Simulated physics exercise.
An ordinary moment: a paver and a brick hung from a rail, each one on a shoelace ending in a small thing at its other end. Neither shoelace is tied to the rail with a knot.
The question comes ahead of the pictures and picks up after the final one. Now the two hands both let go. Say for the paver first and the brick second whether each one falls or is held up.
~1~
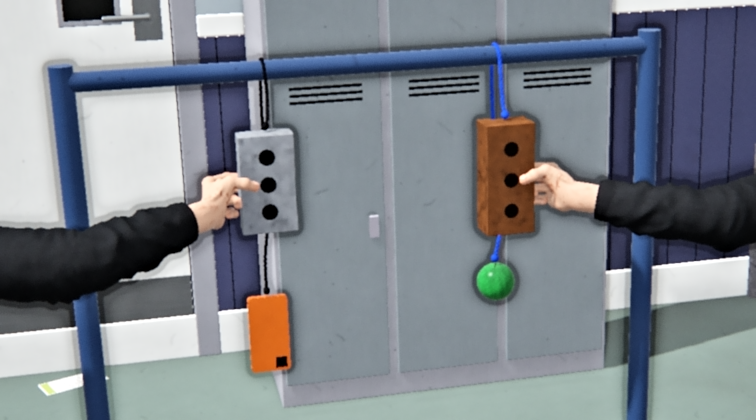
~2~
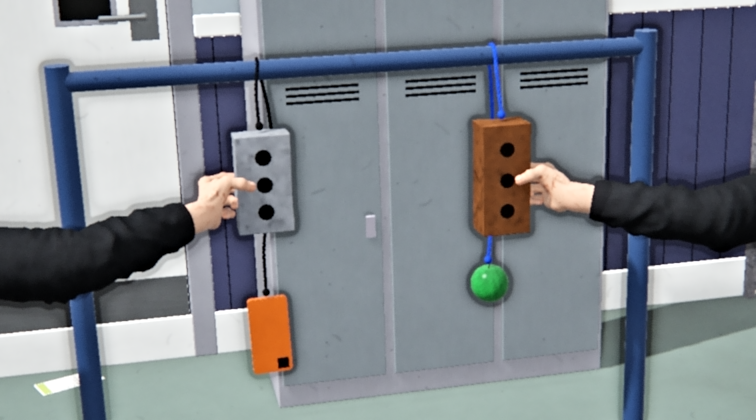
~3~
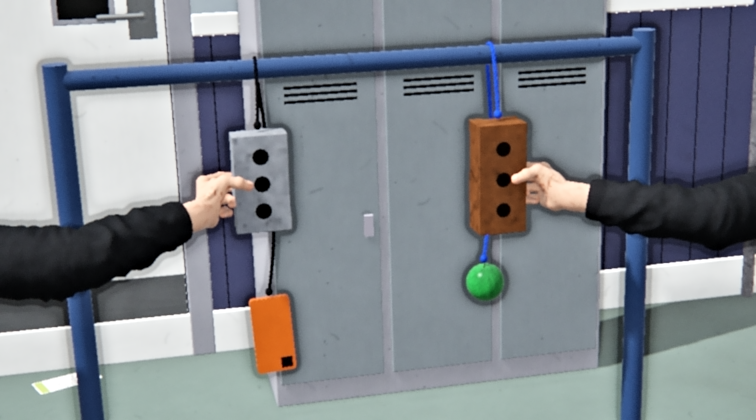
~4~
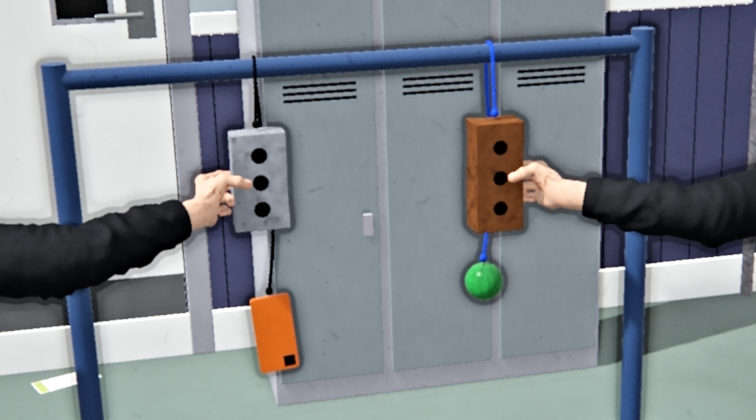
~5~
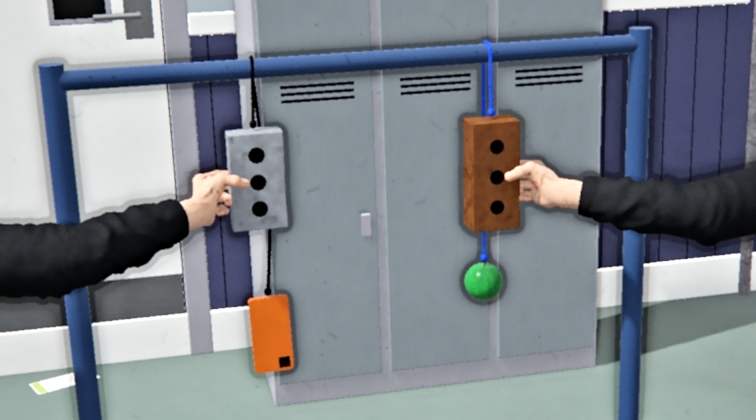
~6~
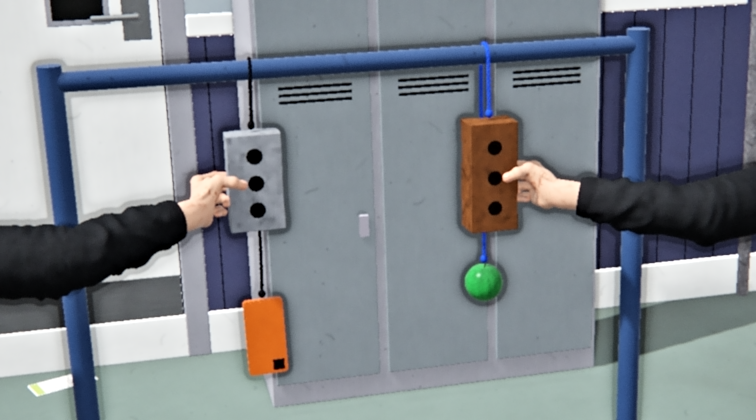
In the end the paver falls away; the brick falls away.
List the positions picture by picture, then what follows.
In the first frame, paver (267, 182); brick (506, 176); left phone (269, 334); right apple (496, 281).
In the second frame, paver (263, 182); brick (502, 177).
In the third frame, paver (261, 181); brick (498, 176).
In the fourth frame, paver (259, 179); brick (495, 174).
In the fifth frame, paver (256, 179); brick (492, 173).
In the sixth frame, paver (254, 180); brick (490, 174); left shoelace only laid over the rail; right shoelace only laid over the rail.
Then, 0.46 s past the final frame, paver dropping; brick dropping near (490, 349).
Then, 0.74 s past the final frame, paver on the floor; brick on the floor.
When it is over, paver on the floor; brick on the floor. The paver pulls its rope through and the brick runs down to the floor.
